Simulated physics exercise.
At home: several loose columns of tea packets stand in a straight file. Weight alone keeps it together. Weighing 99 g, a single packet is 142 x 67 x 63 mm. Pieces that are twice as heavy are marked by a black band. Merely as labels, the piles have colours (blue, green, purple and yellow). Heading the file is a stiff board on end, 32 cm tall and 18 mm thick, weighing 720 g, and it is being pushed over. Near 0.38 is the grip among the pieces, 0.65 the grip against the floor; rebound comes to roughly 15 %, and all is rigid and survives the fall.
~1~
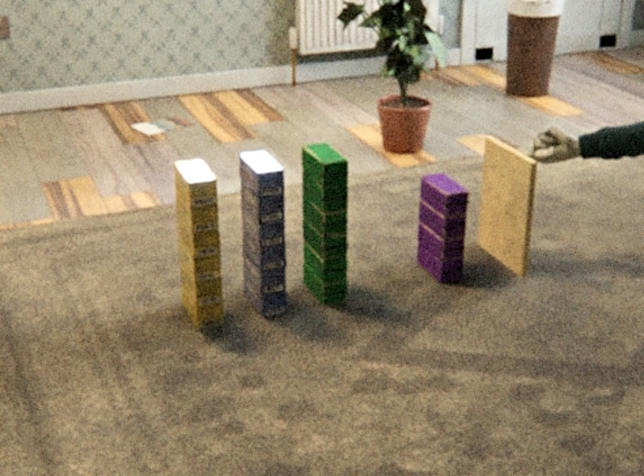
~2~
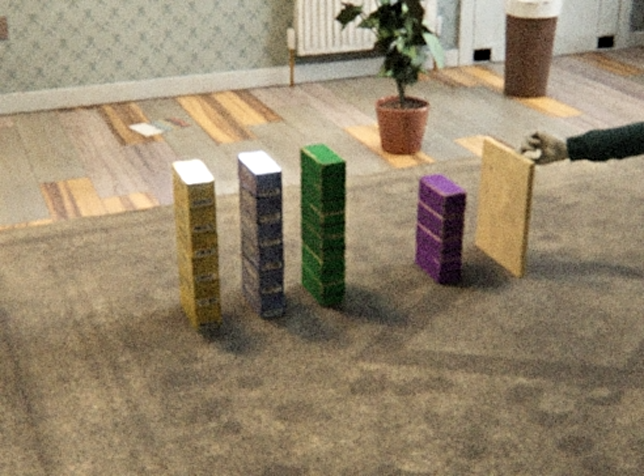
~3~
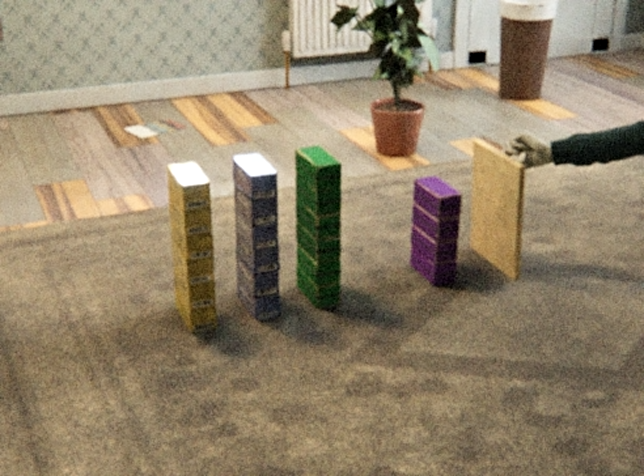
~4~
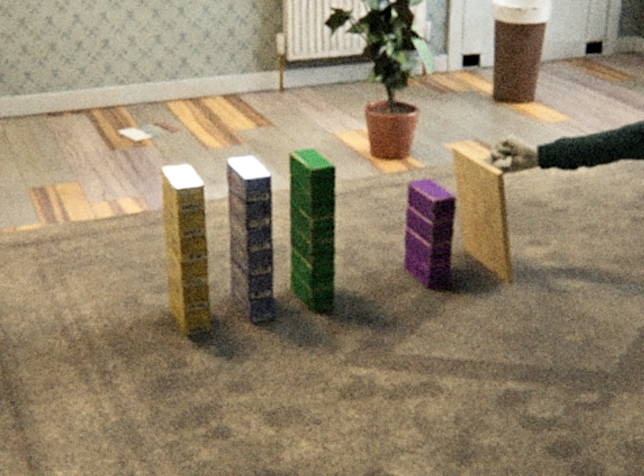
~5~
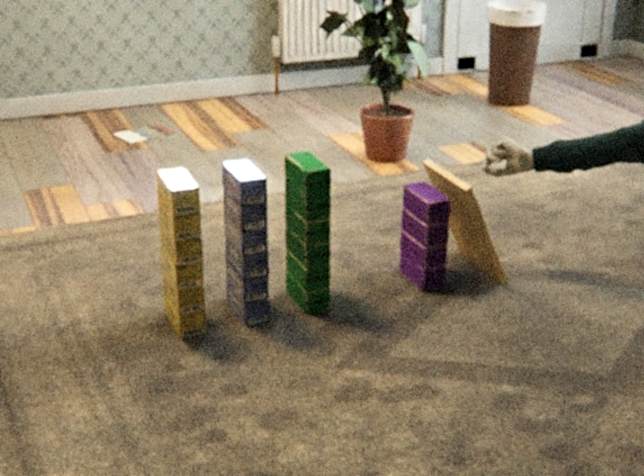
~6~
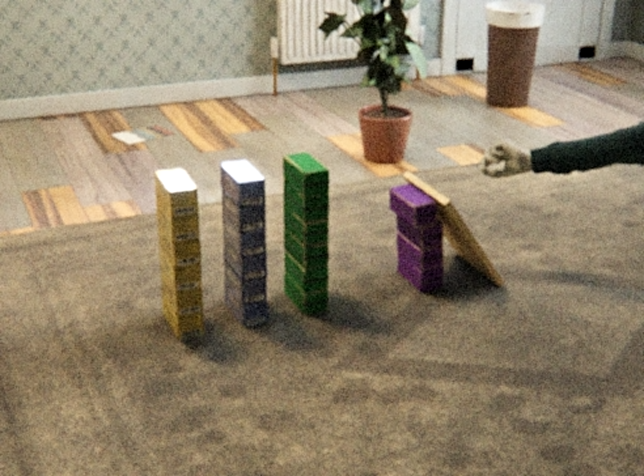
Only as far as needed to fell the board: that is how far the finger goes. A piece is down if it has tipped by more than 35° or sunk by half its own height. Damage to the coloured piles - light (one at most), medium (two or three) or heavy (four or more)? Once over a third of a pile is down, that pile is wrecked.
Light.
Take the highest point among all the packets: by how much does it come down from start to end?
Some 0 cm lower.
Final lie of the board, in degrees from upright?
About 70° from upright.
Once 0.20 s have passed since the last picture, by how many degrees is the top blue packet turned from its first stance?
Its tilt comes to about 0° at that moment.
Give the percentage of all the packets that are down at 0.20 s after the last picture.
By then, 0 per cent.
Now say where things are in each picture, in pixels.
In the first frame (places mark the middle of the side facing us; the camera pans a little), finger (534, 152) 54 mm short, board 0° from upright; top blue packet (271, 184); top purple packet (433, 196); the rest undisturbed.
Finger (522, 155) 22 mm short, board 0° from upright; top blue packet (269, 185), in the second frame.
Finger 11 mm in, board 3° from upright; top green packet (329, 177), in the third frame.
Finger (492, 163) 34 mm in, stopped, board 11° from upright; top yellow packet (191, 199); the rest undisturbed, in the fourth frame.
Finger (487, 165) 34 mm in, stopped, board 25° from upright; top green packet (319, 183); the rest undisturbed, in the fifth frame.
Finger (486, 167) 34 mm in, stopped, board 35° from upright; top purple packet (401, 208) leaning 3°; top green packet (317, 184); steepest lean 4°, the packet at (433, 237); 4 disturbed, none down, in the sixth frame.
Then, 0.20 s after the last picture, board 51° from upright; none of the 22 packets down, 4 disturbed; top purple packet leaning 26°, 21 mm lower.
Then, 0.34 s after the last picture, board 72° from upright; 4 of the 22 packets down; top purple packet leaning 68°, 14 cm lower.
At rest, board 71° from upright; 4 of the 22 packets down; top purple packet on its side; top green packet unmoved. Wrecked, purple. As the last picture would show them, middles, top purple packet near (327, 286), top green packet near (305, 174).
